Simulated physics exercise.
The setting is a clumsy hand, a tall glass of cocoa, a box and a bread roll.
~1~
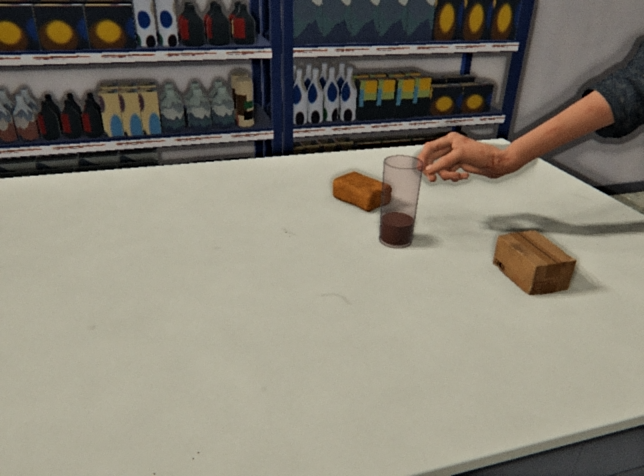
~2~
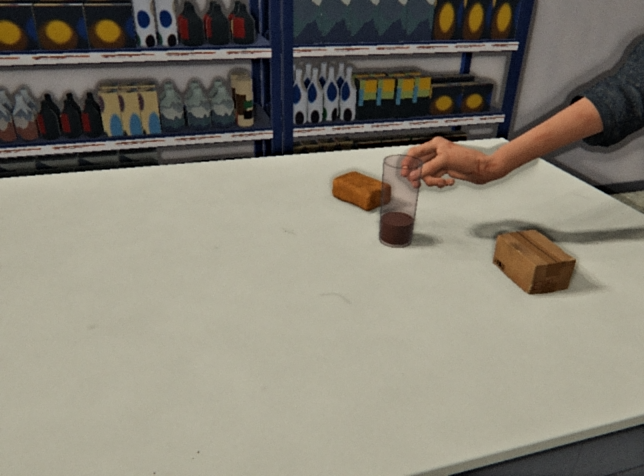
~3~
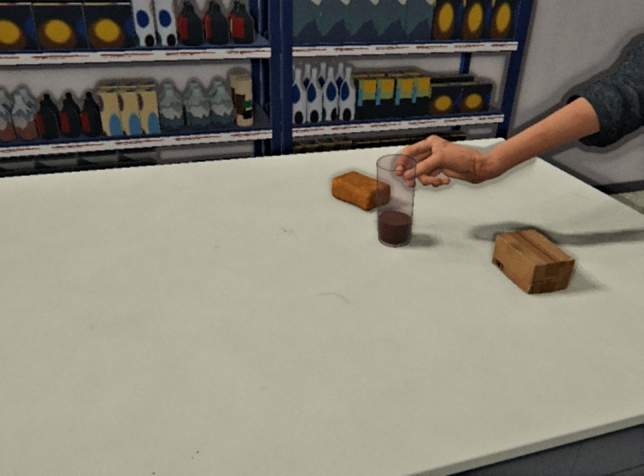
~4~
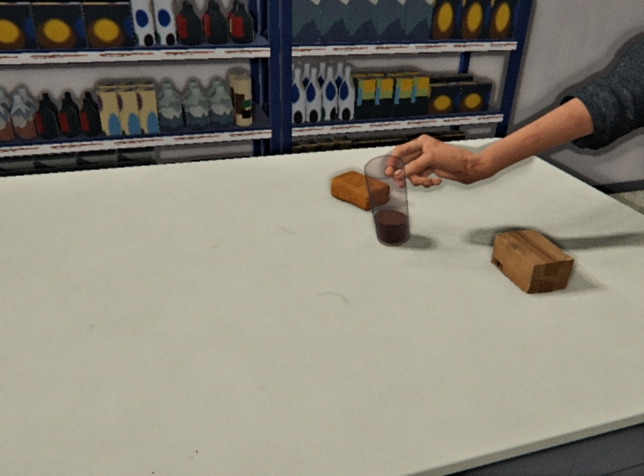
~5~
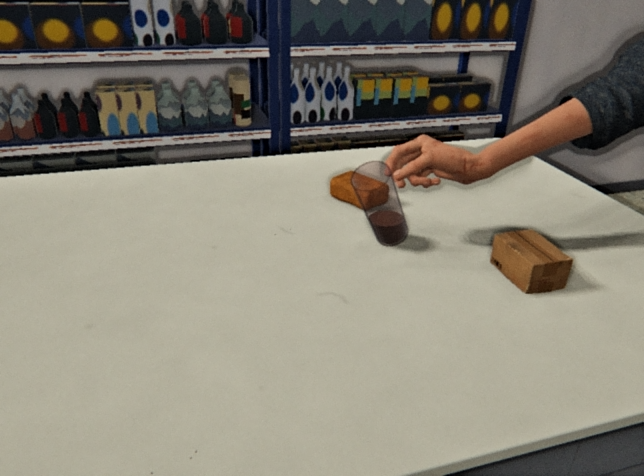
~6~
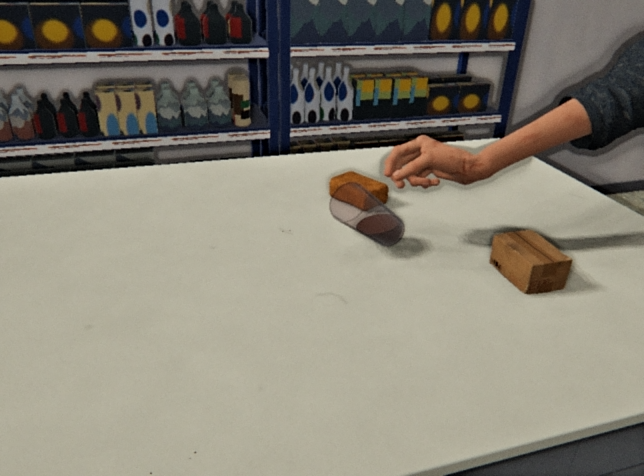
A hand pushing a tall glass of dark drink on a white table, the glass tipping left beside a bread roll.
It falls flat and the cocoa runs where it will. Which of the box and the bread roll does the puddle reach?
Box comes out dry, bread roll comes out dry.
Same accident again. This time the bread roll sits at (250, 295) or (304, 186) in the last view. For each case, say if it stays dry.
The object gets caught by the spill at the first position and stays out of reach at the second.
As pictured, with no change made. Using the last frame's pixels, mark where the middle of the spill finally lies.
Around (214, 338).
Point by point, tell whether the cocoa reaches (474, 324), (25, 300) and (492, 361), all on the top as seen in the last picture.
Starting from the first: Never touched, then never touched, finally never touched.
Soon after, the puddle covers about as much as a plate; the box is dry; the bread roll is dry.
In the end, the puddle covers about as much as a plate; the box is dry; the bread roll is dry.
